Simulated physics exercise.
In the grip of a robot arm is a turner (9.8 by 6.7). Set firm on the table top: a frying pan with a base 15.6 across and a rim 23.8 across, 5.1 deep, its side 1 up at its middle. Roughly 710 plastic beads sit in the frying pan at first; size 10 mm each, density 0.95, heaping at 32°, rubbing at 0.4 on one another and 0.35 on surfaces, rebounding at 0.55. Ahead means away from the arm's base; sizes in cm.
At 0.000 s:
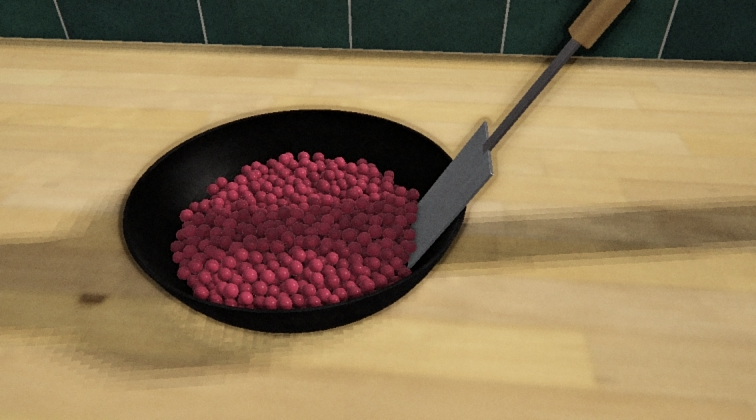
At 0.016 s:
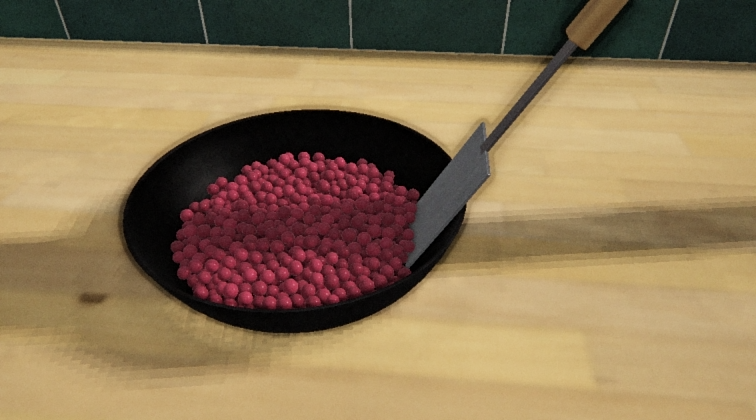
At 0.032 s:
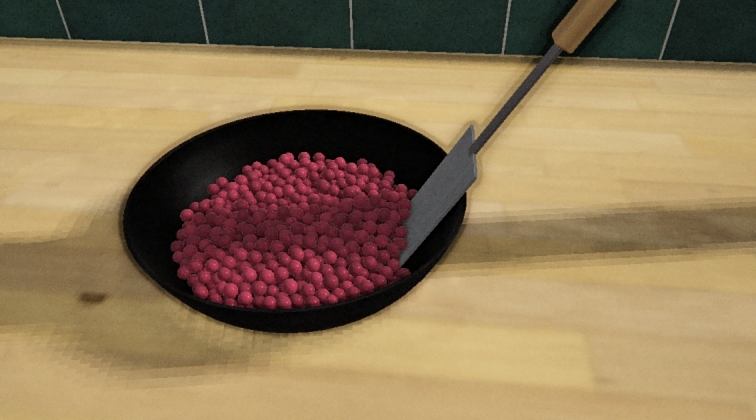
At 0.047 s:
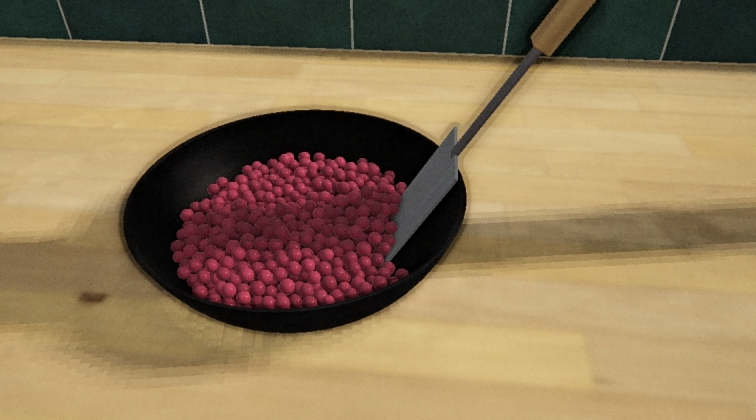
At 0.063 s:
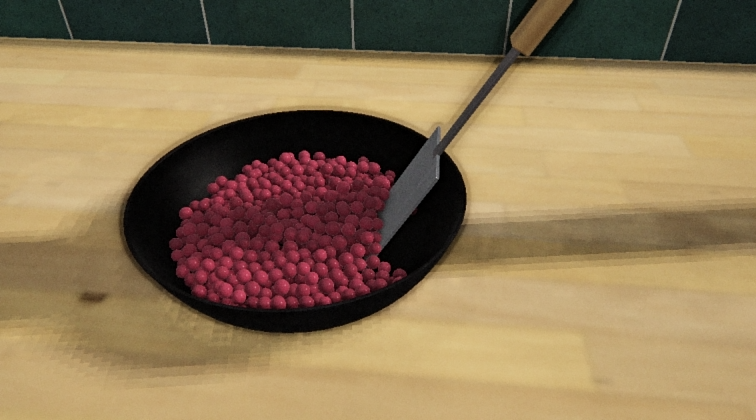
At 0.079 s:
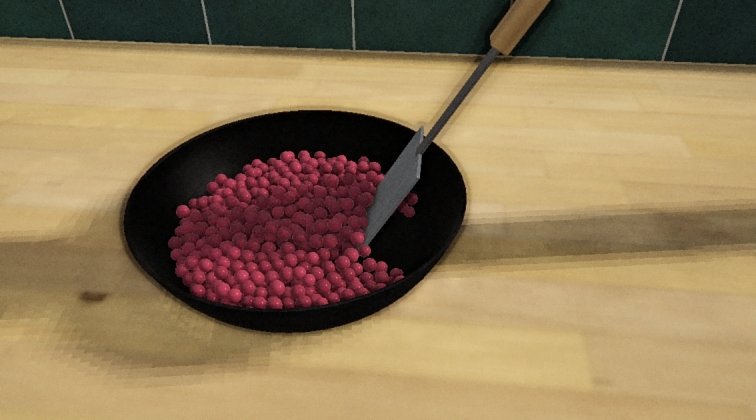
On a light wooden counter by green tiles, a wooden-handled turner moved left from the right side of a black frying pan, pushing into the pinkish-red beads and leaving a few behind it.
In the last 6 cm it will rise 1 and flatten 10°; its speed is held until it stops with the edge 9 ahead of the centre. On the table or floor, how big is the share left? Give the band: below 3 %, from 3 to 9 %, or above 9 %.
Above 9 %.
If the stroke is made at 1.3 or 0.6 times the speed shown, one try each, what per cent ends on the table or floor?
I'd expect close to 25 and then close to 10 percent.
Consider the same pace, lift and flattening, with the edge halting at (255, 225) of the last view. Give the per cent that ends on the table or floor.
My guess is roughly 0 percent.
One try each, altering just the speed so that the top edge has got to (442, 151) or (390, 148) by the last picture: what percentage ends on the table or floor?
About 10 and 25 percent.
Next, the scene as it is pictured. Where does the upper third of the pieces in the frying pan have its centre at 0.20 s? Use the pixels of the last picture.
Near (221, 195).
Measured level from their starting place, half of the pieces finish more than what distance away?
Level distance of roughly 3 cm.
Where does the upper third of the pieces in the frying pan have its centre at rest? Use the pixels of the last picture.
Somewhere near (235, 211) in the last picture.
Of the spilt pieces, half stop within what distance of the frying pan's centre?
Estimate: Near 22 cm.
By 0.14 s, sloping 60°, highest piece 6 above the table; 708 in the frying pan.
By 0.20 s, sloping 56°, highest piece 6 above the table; 708 in the frying pan.
By 0.43 s, sloping 50°, highest piece 13 above the table; 566 in the frying pan, 77 on the table or floor, 65 on the blade or in flight.
By 1.48 s, sloping 50°, highest piece 5 above the table; 563 in the frying pan, 145 on the table or floor.
Final count, 563 in the frying pan, 145 on the table or floor. That is 20 % on the table or floor.
